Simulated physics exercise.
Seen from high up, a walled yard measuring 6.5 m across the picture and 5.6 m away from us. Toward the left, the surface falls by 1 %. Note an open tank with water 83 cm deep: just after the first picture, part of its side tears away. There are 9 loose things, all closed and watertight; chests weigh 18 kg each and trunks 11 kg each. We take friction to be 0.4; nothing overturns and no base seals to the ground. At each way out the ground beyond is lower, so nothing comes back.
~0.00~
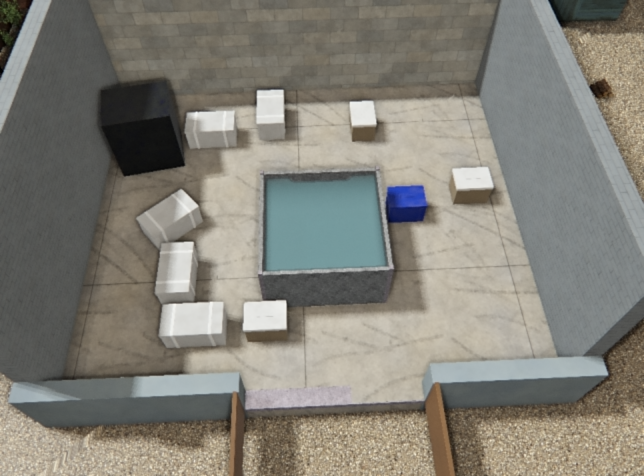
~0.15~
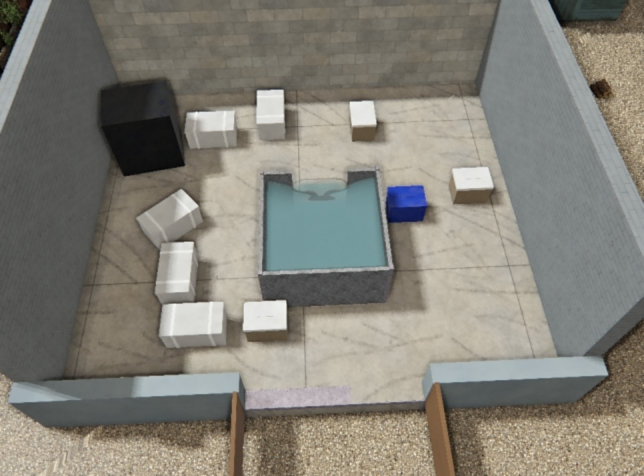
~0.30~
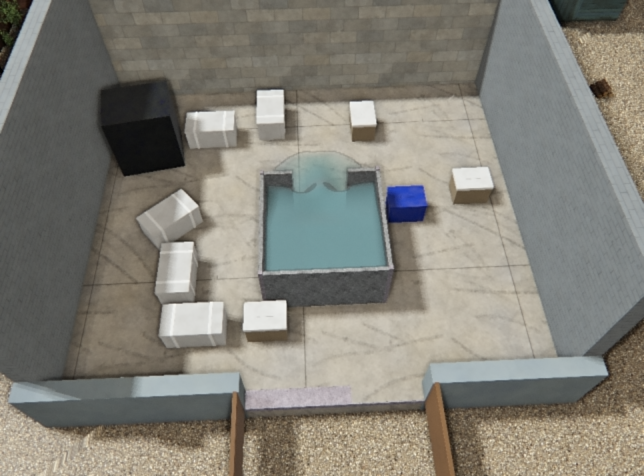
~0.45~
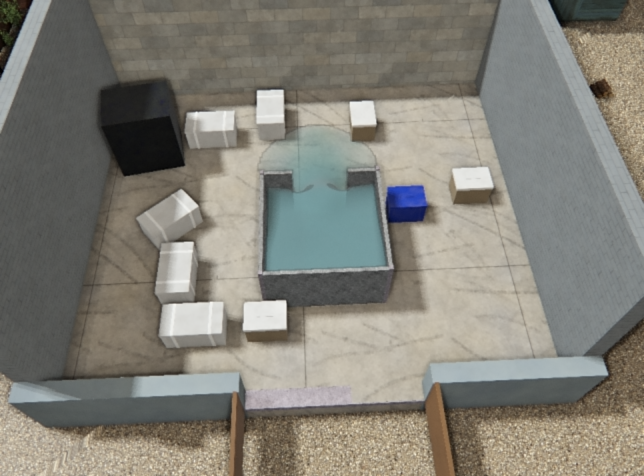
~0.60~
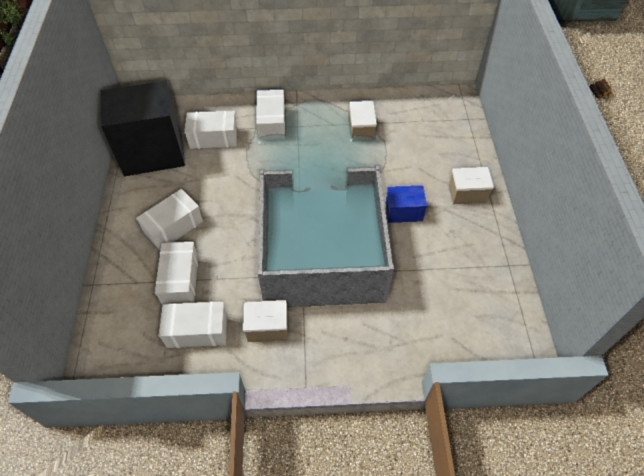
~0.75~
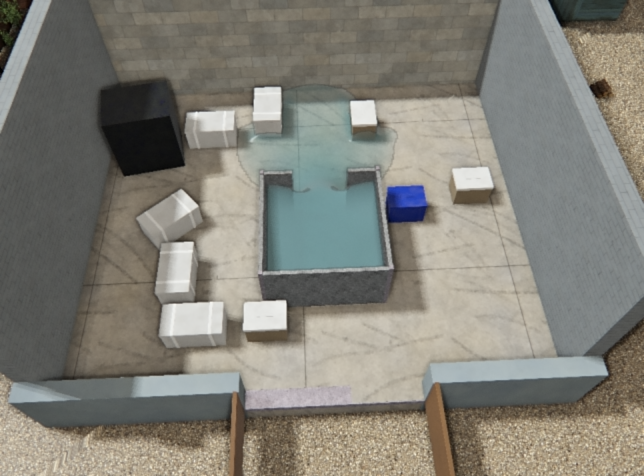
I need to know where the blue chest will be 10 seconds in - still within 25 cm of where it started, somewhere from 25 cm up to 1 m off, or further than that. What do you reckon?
I would say it is still within 25 cm.
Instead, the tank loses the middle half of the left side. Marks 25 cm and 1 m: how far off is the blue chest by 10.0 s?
My answer is that the blue chest remains put.
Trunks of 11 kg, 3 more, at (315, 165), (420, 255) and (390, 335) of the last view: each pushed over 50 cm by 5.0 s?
The first one ends up beyond that, the second inside that, the third inside that.
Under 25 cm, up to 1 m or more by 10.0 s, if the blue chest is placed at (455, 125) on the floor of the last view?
In the end it is hauled off.
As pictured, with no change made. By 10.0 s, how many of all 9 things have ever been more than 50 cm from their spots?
Count: 7.
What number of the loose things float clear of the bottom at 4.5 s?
The count is 2.
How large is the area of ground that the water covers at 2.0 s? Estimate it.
Flooded: Near 15 m2.
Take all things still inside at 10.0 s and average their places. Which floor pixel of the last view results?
Mean position: Approximately (259, 285).
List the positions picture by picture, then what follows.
In the first frame, the blue chest at (407, 196) rests on the ground; 2.5 m2 under water; 0 of 9 have shifted.
In the second frame, the blue chest at (407, 196), on the bottom; water covers 3.1 m2; 0 of 9 have shifted.
In the third frame, the blue chest at (407, 196) rests on the ground; water covers 4.0 m2; 0 of 9 have shifted.
In the fourth frame, the blue chest at (407, 196) rests on the ground; 5.1 m2 under water; 0 of 9 have shifted.
In the fifth frame, the blue chest at (407, 196), on the bottom; 6.3 m2 under water; 0 of 9 have shifted.
In the sixth frame, the blue chest at (407, 196) rests on the ground; water covers 7.8 m2; 1 of 9 have shifted.
After 2.0 s the blue chest is near (407, 196), 0.0 m from its start, aground; 0 of 9 are out; 1 afloat.
After 4.5 s the blue chest is near (407, 196), 0.0 m from its start, aground; 0 of 9 are out; 2 afloat.
After 7.0 s the blue chest is near (401, 200), 0.1 m from its start, aground; 0 of 9 are out; 2 afloat.
After 10.0 s the blue chest is near (401, 200), 0.1 m from its start, aground; 0 of 9 are out; 5 afloat.
